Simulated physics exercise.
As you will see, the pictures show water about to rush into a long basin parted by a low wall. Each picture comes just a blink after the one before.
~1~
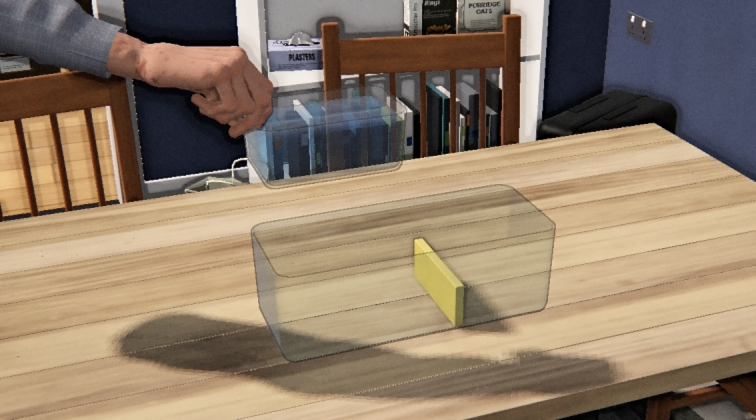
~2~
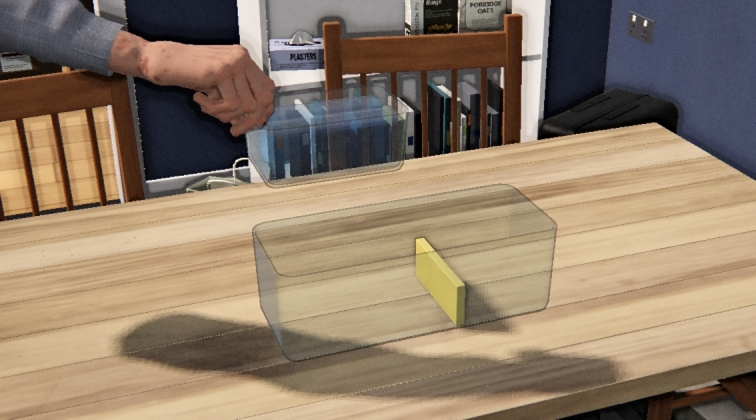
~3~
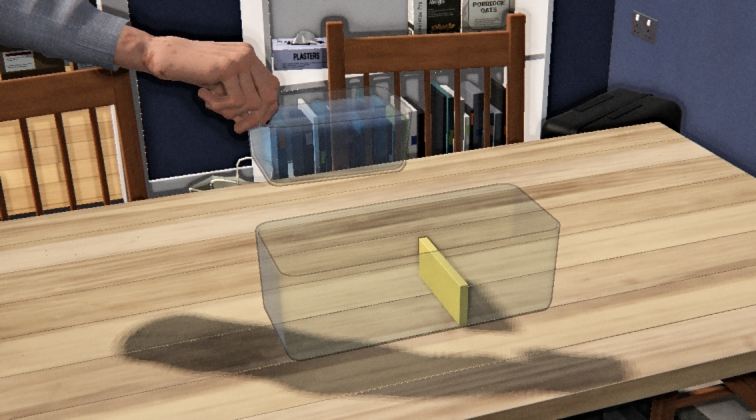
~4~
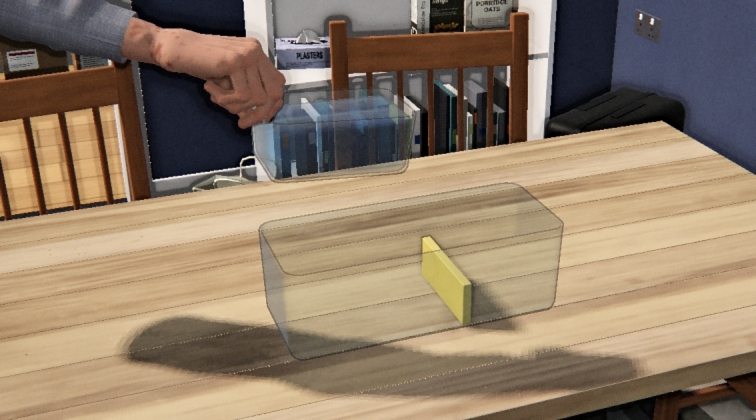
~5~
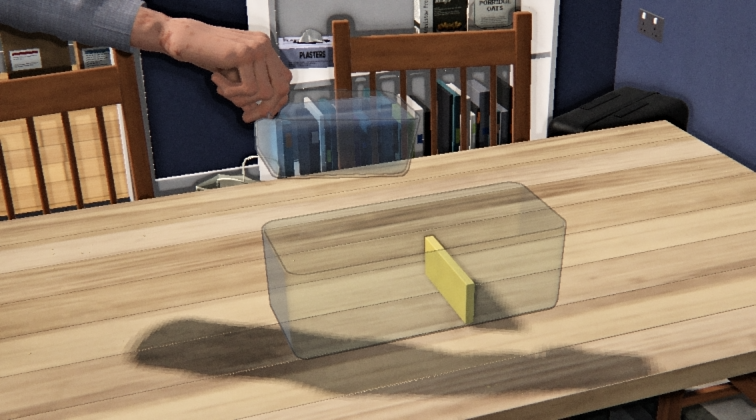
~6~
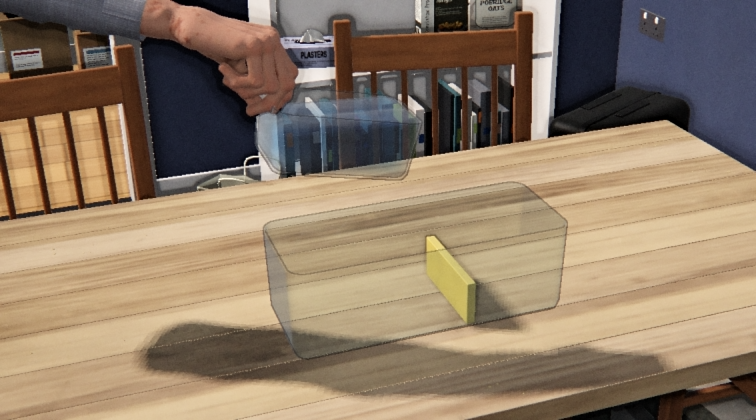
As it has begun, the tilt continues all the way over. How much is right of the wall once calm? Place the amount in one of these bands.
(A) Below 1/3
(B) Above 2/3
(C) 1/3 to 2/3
Answer: C.
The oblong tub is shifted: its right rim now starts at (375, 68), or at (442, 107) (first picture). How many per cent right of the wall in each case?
First place gives some 50 %, second place some 75 %.
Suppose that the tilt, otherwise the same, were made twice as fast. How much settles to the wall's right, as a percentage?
I'd say close to 30 %.
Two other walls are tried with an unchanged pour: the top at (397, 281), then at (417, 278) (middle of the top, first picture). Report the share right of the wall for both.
About 70 per cent on the first try, and 60 per cent on the second.
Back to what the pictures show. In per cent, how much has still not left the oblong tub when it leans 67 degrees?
35 %.
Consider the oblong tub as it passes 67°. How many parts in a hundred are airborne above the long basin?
Some 40 per cent.
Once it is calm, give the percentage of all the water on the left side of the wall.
That works out near 35 in every hundred.
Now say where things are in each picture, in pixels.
It leans 0°; its right rim is at (394, 99); the water meets the walls at (250, 125) and (390, 106); the long basin's rim runs from (263, 253) to (533, 206); the wall's top is at (438, 263), in the first picture.
It leans 1°; its right rim is at (396, 99); the water meets the walls at (251, 124) and (392, 105), in the second picture.
It leans 2°; its right rim is at (399, 101); the water meets the walls at (255, 123) and (395, 106), in the third picture.
It leans 4°; its right rim is at (403, 103); the water meets the walls at (259, 121) and (400, 106), in the fourth picture.
It leans 8°; its right rim is at (407, 106); the water meets the walls at (263, 120) and (403, 106), in the fifth picture.
It leans 12°; its right rim is at (410, 112); the water meets the walls at (265, 120) and (407, 107), in the sixth picture.
A moment on, the oblong tub is tipped part way and 35 per cent is still to pour, 2 is left of the wall and 23 right of it.
Next, the oblong tub is tipped right over and 5 per cent is still to pour, 27 is left of the wall and 57 right of it.
Then the oblong tub is tipped right over and 0 per cent is still to pour, 35 is left of the wall and 57 right of it.
Later the oblong tub is tipped right over and 0 per cent is still to pour, 35 is left of the wall and 57 right of it.
At rest 35 per cent lies left of the wall, 57 right of it and 8 outside.
